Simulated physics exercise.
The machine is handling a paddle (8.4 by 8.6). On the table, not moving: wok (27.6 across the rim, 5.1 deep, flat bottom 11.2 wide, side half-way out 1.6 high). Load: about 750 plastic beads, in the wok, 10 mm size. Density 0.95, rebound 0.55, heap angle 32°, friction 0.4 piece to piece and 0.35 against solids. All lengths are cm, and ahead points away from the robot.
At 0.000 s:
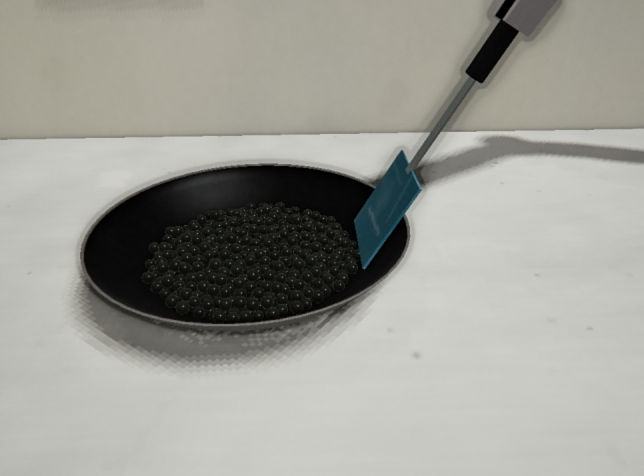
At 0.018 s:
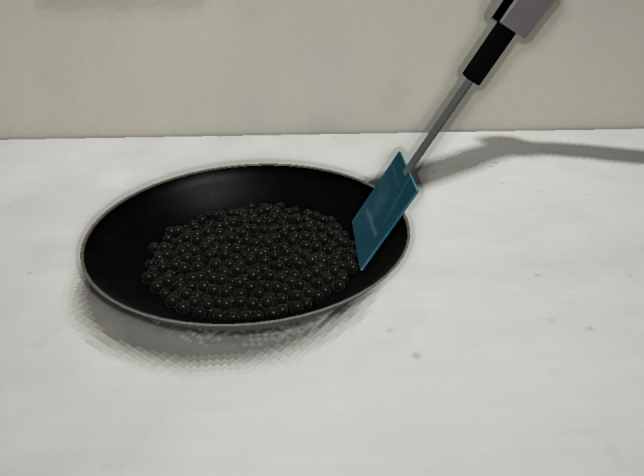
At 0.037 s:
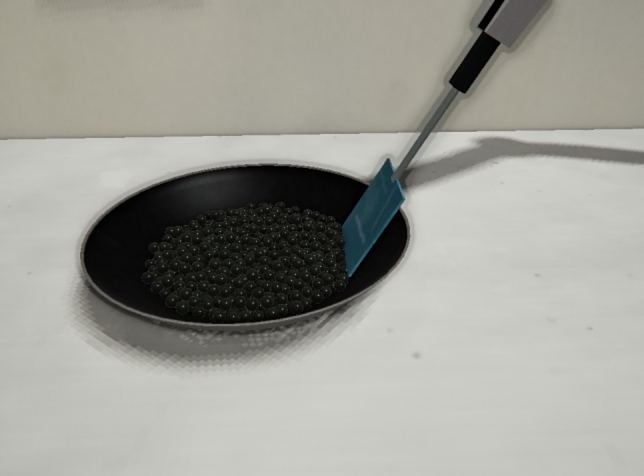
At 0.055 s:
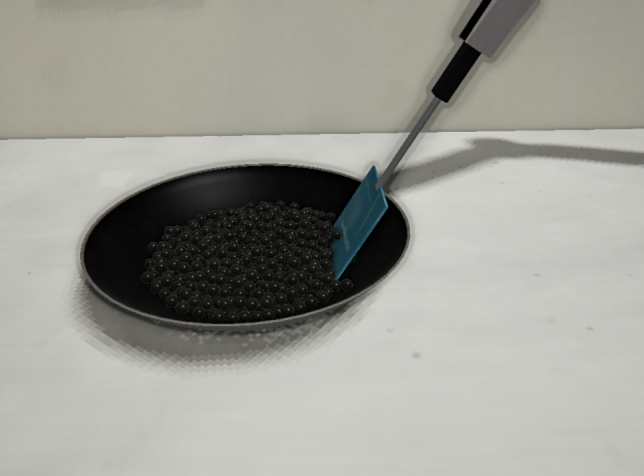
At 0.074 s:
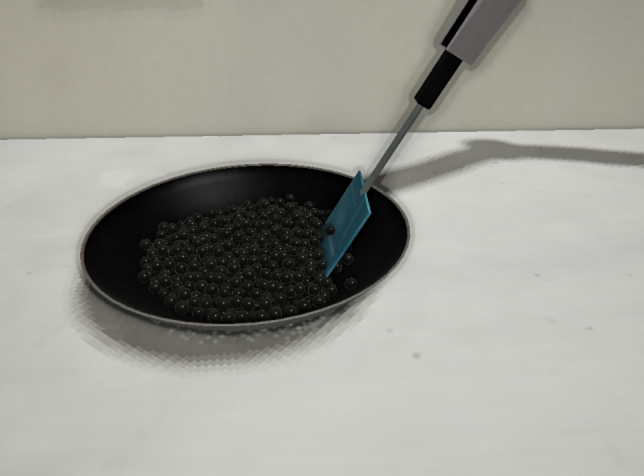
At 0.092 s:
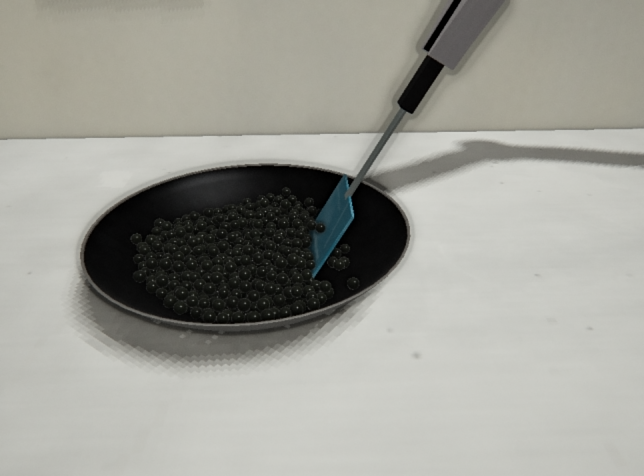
In a black wok on a pale table, a blue paddle pushes dark beads left.
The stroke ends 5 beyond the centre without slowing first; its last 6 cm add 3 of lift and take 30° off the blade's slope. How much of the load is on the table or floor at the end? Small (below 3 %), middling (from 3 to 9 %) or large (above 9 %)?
Share on the table or floor: Small (below 3 %).
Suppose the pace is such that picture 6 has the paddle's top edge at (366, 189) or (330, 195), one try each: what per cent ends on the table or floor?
Some 0 and 5 per cent.
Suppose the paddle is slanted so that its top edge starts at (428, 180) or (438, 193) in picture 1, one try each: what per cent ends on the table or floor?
About 0 and 0 per cent.
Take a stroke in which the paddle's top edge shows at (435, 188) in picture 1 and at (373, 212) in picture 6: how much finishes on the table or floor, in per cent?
About 0 per cent.
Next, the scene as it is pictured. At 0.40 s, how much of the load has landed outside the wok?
Some 0 per cent.
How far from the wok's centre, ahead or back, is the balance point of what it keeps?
Roughly 4.5 cm ahead.
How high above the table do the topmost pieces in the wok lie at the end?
About 6.0 cm.
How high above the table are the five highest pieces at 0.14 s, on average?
Some 5 cm.
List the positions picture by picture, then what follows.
In the first picture, the paddle top edge at (411, 168), sloping 60°; upper third of the load around (256, 248), from x 150 to 355, top at y 205; 746 in the wok.
In the second picture, the paddle top edge at (408, 169), sloping 60°; upper third of the load around (256, 248), from x 150 to 355, top at y 205.
In the third picture, the paddle top edge at (396, 177), sloping 60°; upper third of the load around (257, 249), from x 150 to 355, top at y 205.
In the fourth picture, the paddle top edge at (380, 184), sloping 60°; upper third of the load around (259, 246), from x 145 to 350, top at y 205.
In the fifth picture, the paddle top edge at (365, 190), sloping 60°; upper third of the load around (257, 244), from x 145 to 350, top at y 200.
In the sixth picture, the paddle top edge at (349, 194), sloping 60°; upper third of the load around (249, 243), from x 135 to 355, top at y 190; 746 in the wok.
After 0.14 s, sloping 59°, highest piece 5 above the table; 746 in the wok.
After 0.18 s, sloping 45°, highest piece 5 above the table; 746 in the wok.
After 0.40 s, sloping 30°, highest piece 6 above the table; 746 in the wok.
After 1.45 s, sloping 30°, highest piece 6 above the table; 746 in the wok.
In the end, 746 in the wok. That is 0 % on the table or floor.
